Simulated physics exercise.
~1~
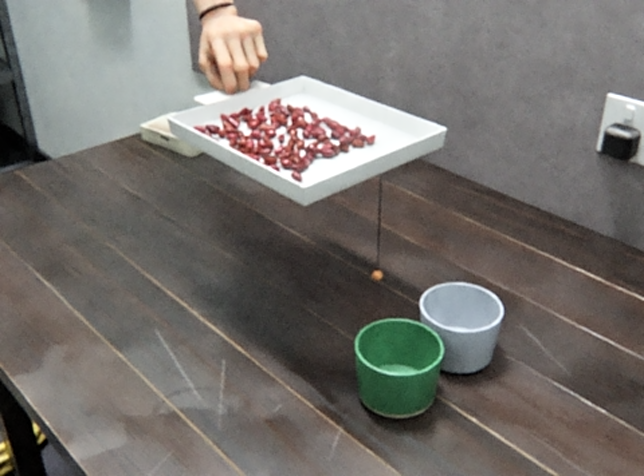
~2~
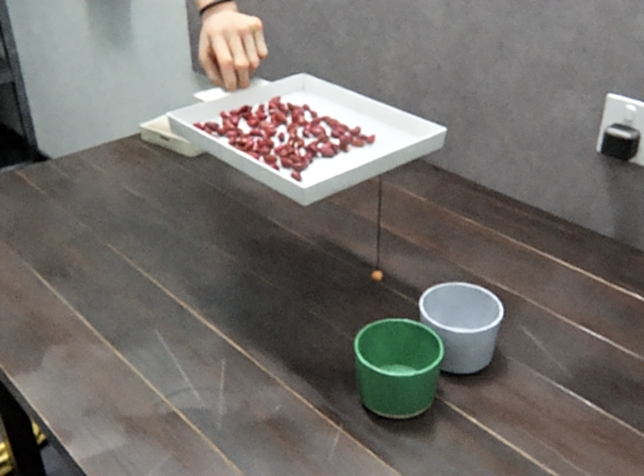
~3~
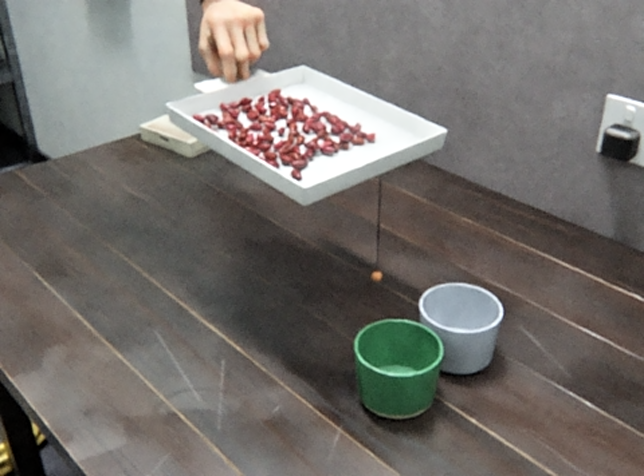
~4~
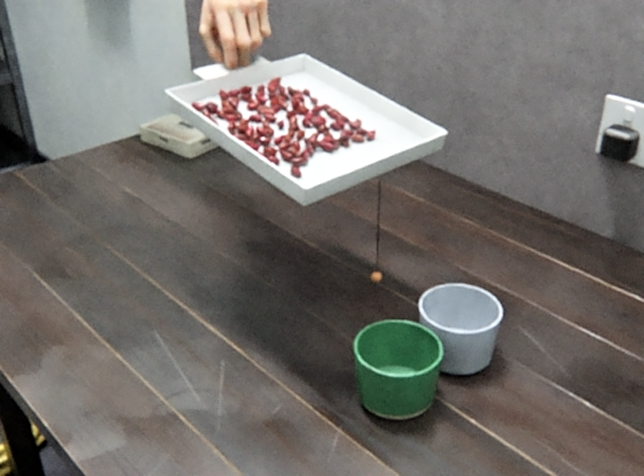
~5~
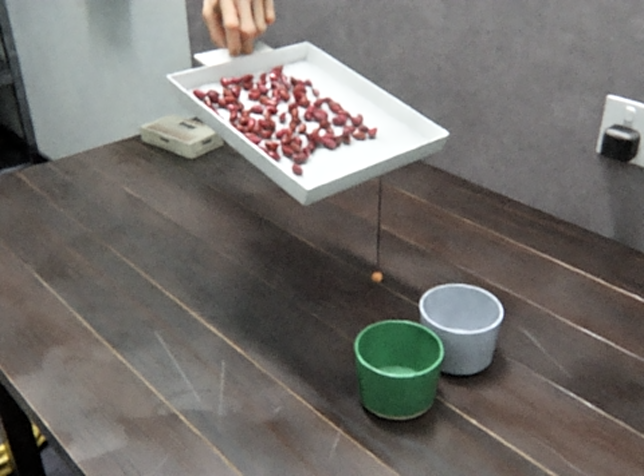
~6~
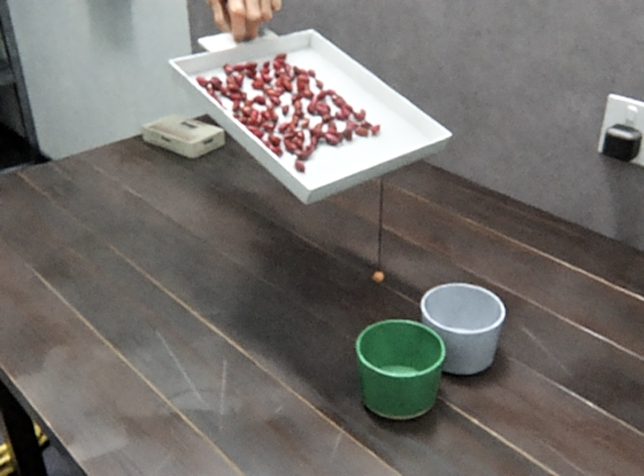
The footage shows a hand holding a white rimmed tray of dark red beans above a wooden table, a hanging bead and green and pale grey cups, then gradually raising the tray's far end while the beans barely shift.
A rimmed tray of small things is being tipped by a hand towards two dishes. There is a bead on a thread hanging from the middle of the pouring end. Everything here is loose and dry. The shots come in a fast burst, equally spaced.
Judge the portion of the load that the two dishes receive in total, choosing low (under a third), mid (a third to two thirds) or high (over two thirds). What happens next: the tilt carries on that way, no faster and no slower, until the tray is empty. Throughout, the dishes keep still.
Mid, a third to two thirds.
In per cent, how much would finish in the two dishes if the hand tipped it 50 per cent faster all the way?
Something like 60 in a hundred.
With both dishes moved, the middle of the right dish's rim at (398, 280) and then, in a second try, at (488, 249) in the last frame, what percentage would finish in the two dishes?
Roughly 0 % and 30 %.
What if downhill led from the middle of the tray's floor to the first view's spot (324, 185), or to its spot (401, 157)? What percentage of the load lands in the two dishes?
About 0 and 20 percent.
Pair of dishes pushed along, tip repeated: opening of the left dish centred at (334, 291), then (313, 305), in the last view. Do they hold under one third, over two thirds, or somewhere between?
The two tries give, in order: Under a third; less than a third.
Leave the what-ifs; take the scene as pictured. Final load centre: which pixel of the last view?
I'd place the middle at about (442, 351).
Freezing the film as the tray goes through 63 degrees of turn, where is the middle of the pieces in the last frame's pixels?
The load is centred about (372, 142).
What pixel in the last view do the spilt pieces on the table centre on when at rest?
Middle in the last view: Roughly (435, 322).
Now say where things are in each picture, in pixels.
Corners of the pouring end at (304, 185) and (443, 129), level; middle of the load at (281, 138), kidney beans; left dish at (430, 386); right dish at (491, 343); bead on its thread at (377, 275), in the first frame.
Corners of the pouring end at (304, 185) and (443, 129), level; middle of the load at (281, 137), in the second frame.
Corners of the pouring end at (305, 186) and (444, 130), tipped barely, level across its low end; middle of the load at (281, 132), in the third frame.
Corners of the pouring end at (306, 186) and (444, 132), tipped a little, level across its low end; middle of the load at (281, 125), in the fourth frame.
Corners of the pouring end at (308, 187) and (446, 133), tipped a little, level across its low end; middle of the load at (283, 117), in the fifth frame.
Corners of the pouring end at (310, 187) and (449, 134), tipped clearly, level across its low end; middle of the load at (286, 110); left dish at (431, 387); right dish at (493, 344), in the sixth frame.
Soon after the last picture, tray tipped steeply; nearly all on the tray; a stray few in the air.
A little later, tray tipped past a quarter turn; most on the tray; a stray few in the left dish; a stray few in the right dish; a stray few outside both; a small part in the air.
Later still, tray tipped past a quarter turn; about a third in the left dish; about a quarter in the right dish; about half outside both.
At rest, tray tipped past a quarter turn; about a third in the left dish; about a quarter in the right dish; about half outside both.
